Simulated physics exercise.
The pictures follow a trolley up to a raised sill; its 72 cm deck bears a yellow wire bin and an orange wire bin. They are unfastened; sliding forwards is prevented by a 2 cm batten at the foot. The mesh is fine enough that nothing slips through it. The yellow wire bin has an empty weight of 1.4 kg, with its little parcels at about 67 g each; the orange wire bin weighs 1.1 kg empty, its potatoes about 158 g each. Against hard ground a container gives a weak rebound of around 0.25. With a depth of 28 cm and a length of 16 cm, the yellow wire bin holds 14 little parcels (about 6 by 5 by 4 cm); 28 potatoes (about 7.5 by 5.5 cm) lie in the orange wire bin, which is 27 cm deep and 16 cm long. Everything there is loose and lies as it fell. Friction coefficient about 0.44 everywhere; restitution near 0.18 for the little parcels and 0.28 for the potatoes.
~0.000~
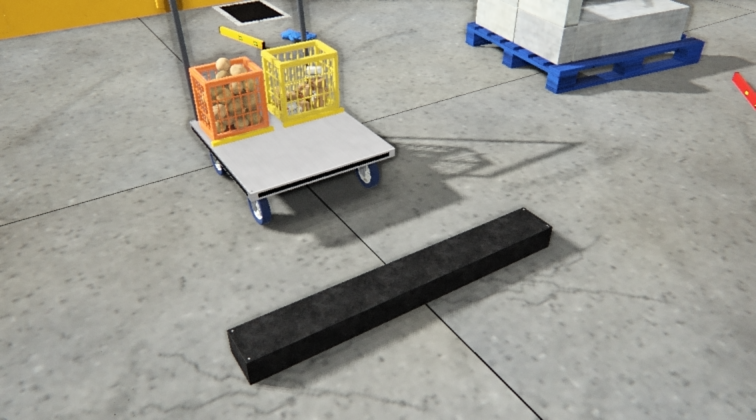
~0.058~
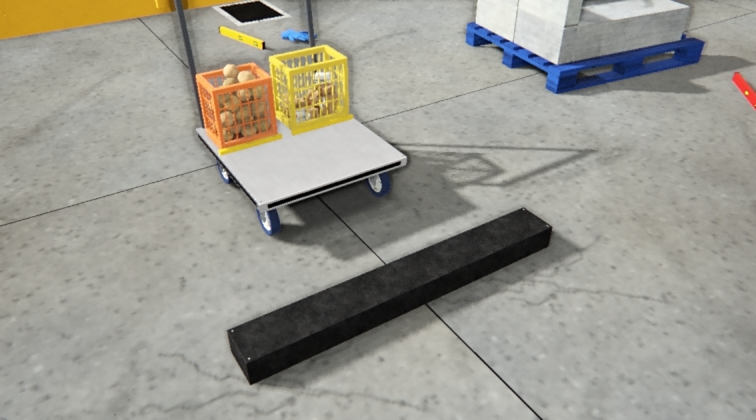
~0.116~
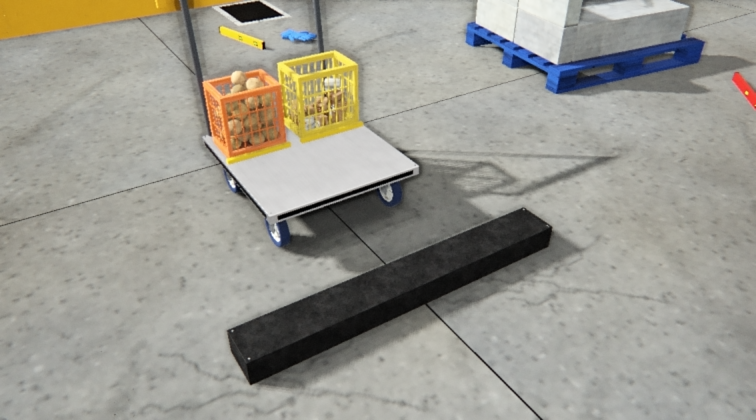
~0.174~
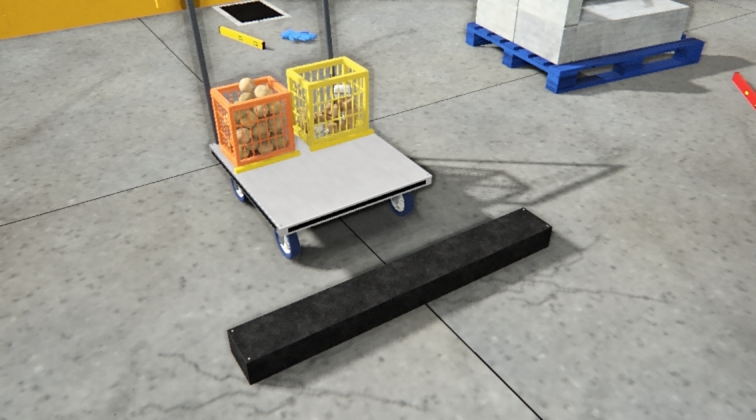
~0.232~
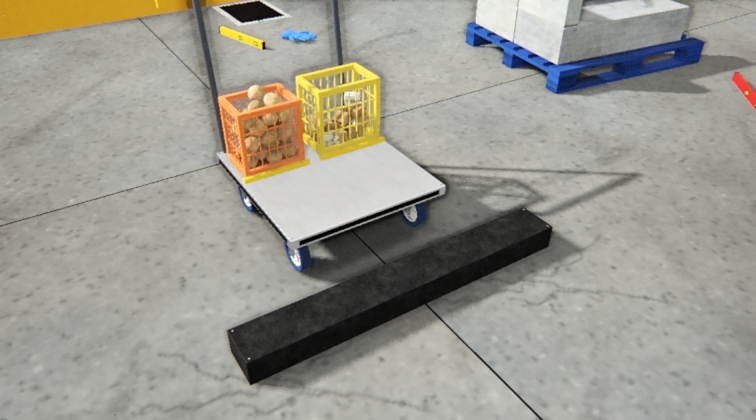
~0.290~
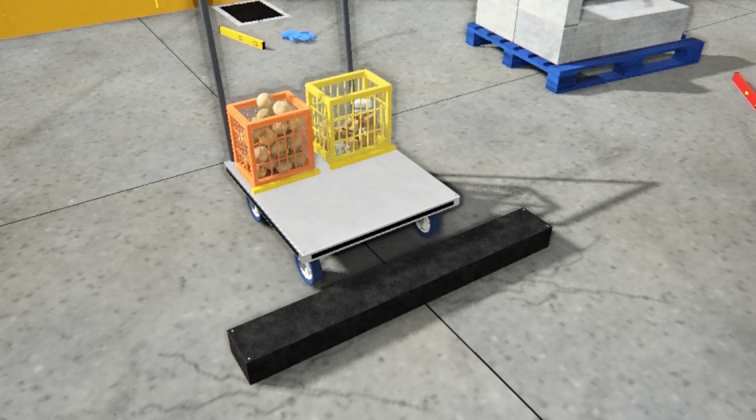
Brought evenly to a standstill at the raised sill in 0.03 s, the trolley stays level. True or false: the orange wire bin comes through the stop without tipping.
False, it tips.
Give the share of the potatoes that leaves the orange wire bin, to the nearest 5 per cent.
Estimated share: Around 45 in a hundred.
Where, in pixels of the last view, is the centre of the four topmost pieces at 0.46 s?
Mean position: Close to (298, 127) in the last view.
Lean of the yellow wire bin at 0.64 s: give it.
It leans roughly 10°.
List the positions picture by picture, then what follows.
In the first frame (each is followed by its nearest rim corner in this view), orange wire bin, (205, 82); yellow wire bin, (280, 63); 53 cm short of the stop; none out.
In the second frame, orange wire bin, (213, 89); yellow wire bin, (289, 70); 44 cm short of the stop.
In the third frame, orange wire bin, (221, 97); yellow wire bin, (298, 76); 35 cm short of the stop.
In the fourth frame, orange wire bin, (229, 105); yellow wire bin, (308, 84); 27 cm short of the stop.
In the fifth frame, orange wire bin, (238, 114); yellow wire bin, (318, 91); 18 cm short of the stop.
In the sixth frame, orange wire bin, (247, 123); yellow wire bin, (329, 99); 9 cm short of the stop; none out.
After 0.34 s, the stop begins.
After 0.46 s, the yellow wire bin leans 16° with 0 of 14 out and the orange wire bin leans 26° with 0 of 28 out.
After 0.64 s, the yellow wire bin leans 10° with 0 of 14 out and the orange wire bin leans 65° with 0 of 28 out.
After 0.94 s, the yellow wire bin is upright with 0 of 14 out and the orange wire bin is down with 11 of 28 out.
Outcome (at 1.19 s), the yellow wire bin is upright with 0 of 14 out and the orange wire bin is down with 12 of 28 out. Greatest lean of the orange wire bin, 96°.
